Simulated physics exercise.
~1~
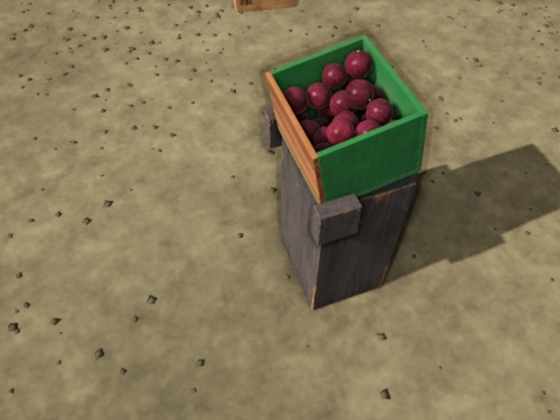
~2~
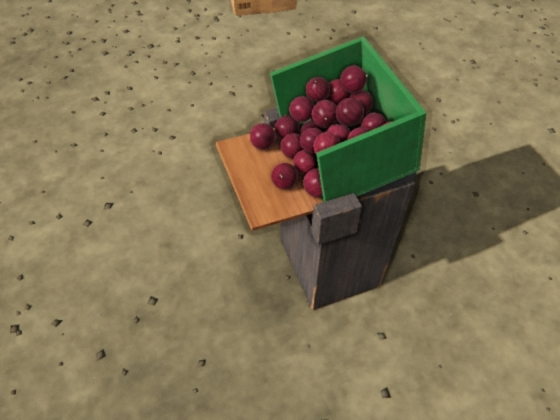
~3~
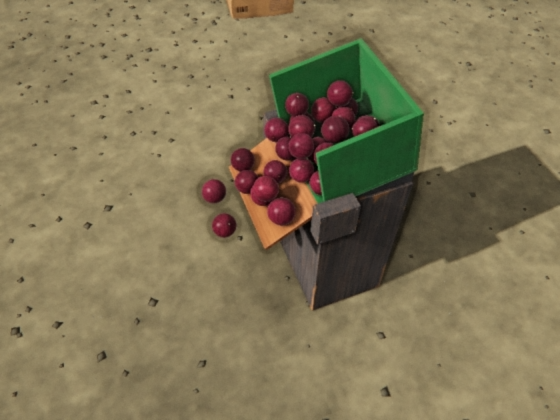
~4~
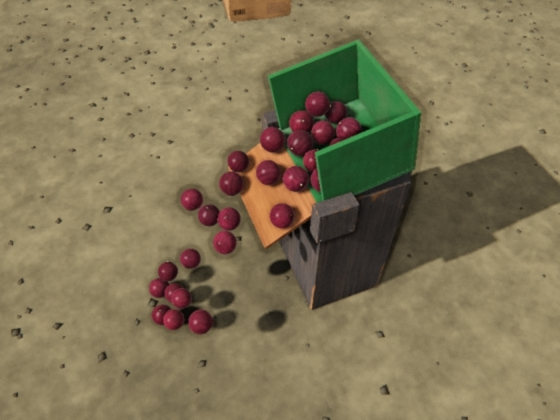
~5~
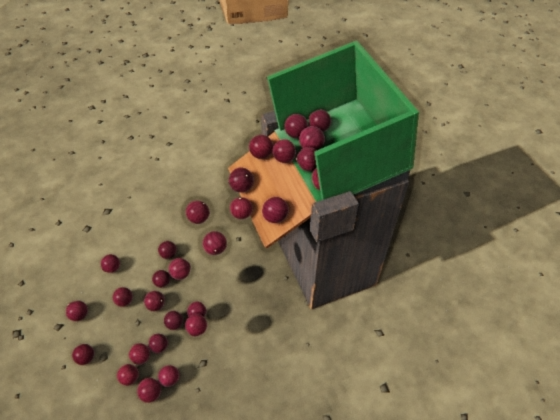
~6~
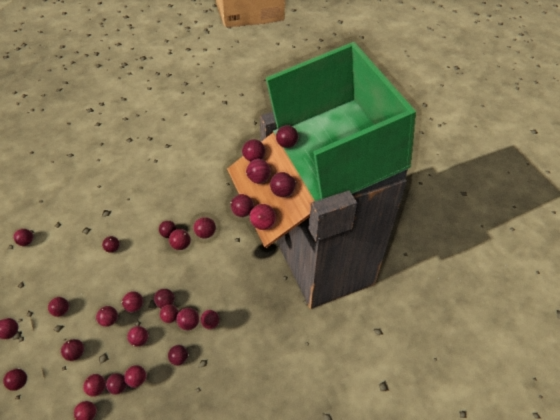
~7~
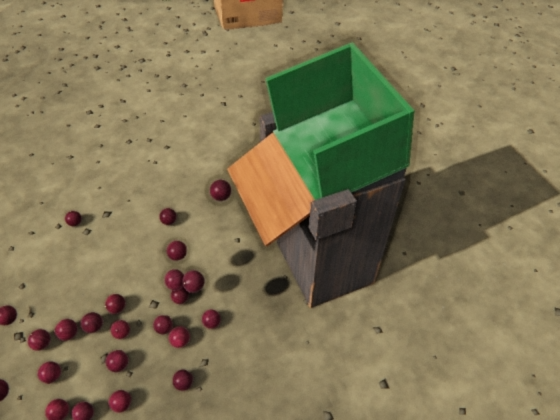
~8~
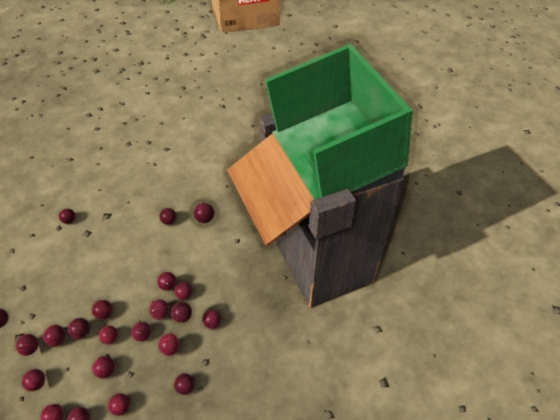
In the video, a green bin of red onions stands on a dark post as its wooden flap swings down on the left, and the onions roll out over it, drop to the sandy ground and spread leftward until the bin is empty.
